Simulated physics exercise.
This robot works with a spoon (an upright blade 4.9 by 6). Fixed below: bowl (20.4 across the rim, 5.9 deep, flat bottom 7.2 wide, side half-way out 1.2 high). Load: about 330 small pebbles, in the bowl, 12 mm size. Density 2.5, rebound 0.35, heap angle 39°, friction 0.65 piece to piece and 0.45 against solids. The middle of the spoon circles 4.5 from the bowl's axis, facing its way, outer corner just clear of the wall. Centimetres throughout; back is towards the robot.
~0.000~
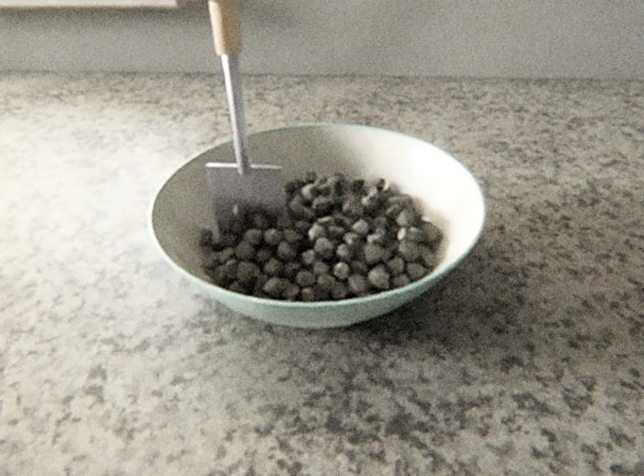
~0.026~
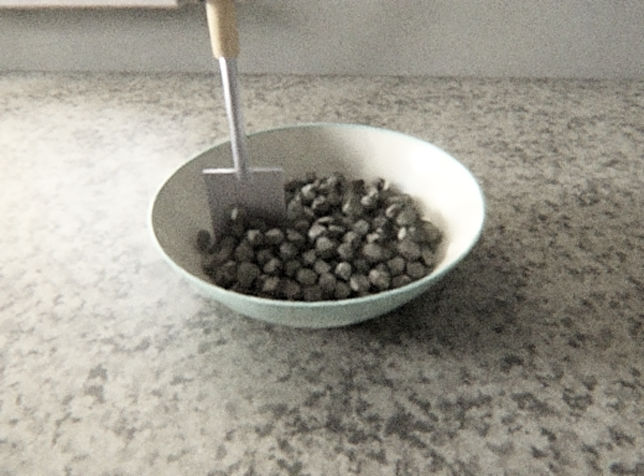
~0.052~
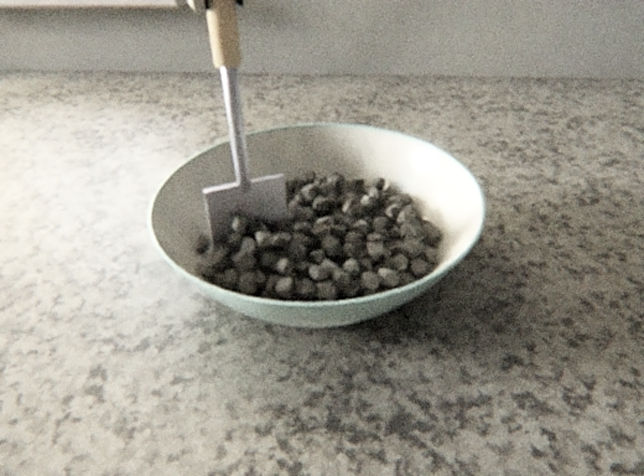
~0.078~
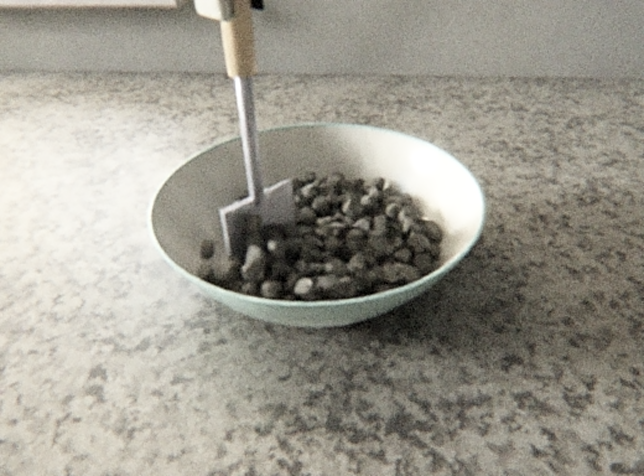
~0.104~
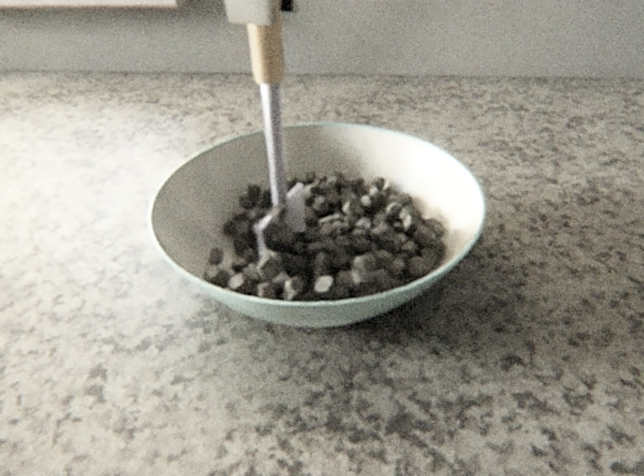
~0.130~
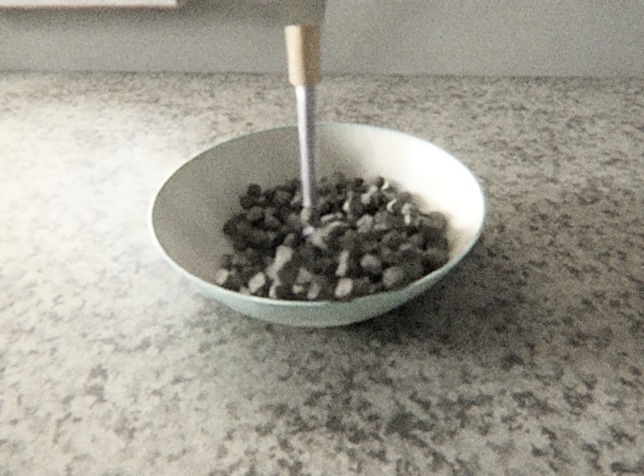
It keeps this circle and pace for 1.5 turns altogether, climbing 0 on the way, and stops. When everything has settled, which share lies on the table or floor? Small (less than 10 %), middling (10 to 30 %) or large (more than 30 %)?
A large share, more than 30 %, ends on the table or floor.
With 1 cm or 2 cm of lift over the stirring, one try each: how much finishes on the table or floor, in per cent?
About 35 and 30 per cent.
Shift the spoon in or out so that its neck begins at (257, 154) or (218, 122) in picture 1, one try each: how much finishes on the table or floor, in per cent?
About 30 and 40 per cent.
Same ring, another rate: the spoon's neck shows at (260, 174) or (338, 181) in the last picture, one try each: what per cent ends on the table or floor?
About 20 and 55 per cent.
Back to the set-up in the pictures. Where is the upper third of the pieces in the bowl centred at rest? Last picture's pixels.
Around (384, 190).
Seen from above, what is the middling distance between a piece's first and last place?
About 13 cm.
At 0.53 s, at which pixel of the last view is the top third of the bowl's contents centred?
Near (297, 277).
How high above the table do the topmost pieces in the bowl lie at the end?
About 6.0 cm.
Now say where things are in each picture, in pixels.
The first picture shows spoon neck at (242, 144), 0° round; upper third of the load around (325, 228), from x 205 to 430, top at y 180; 333 in the bowl.
The second picture shows spoon neck at (240, 148), 7° round; upper third of the load around (325, 231), from x 205 to 430, top at y 180.
The third picture shows spoon neck at (241, 160), 28° round; upper third of the load around (319, 240), from x 205 to 430, top at y 180.
The fourth picture shows spoon neck at (255, 172), 50° round; upper third of the load around (320, 247), from x 205 to 430, top at y 180.
The fifth picture shows spoon neck at (279, 181), 73° round; upper third of the load around (332, 253), from x 215 to 435, top at y 180.
The sixth picture shows spoon neck at (311, 183), 95° round; upper third of the load around (359, 255), from x 225 to 440, top at y 180; 333 in the bowl.
By 0.33 s, 266° round, highest piece 9 above the table; 281 in the bowl, 23 on the table or floor, 29 in flight or on the tool.
By 0.53 s, 77° round, highest piece 9 above the table; 216 in the bowl, 91 on the table or floor, 26 in flight or on the tool.
By 0.82 s, 180° round, highest piece 6 above the table; 186 in the bowl, 147 on the table or floor.
By 1.52 s, 180° round, highest piece 6 above the table; 186 in the bowl, 147 on the table or floor.
Final count, 186 in the bowl, 147 on the table or floor. That is 44 % on the table or floor.
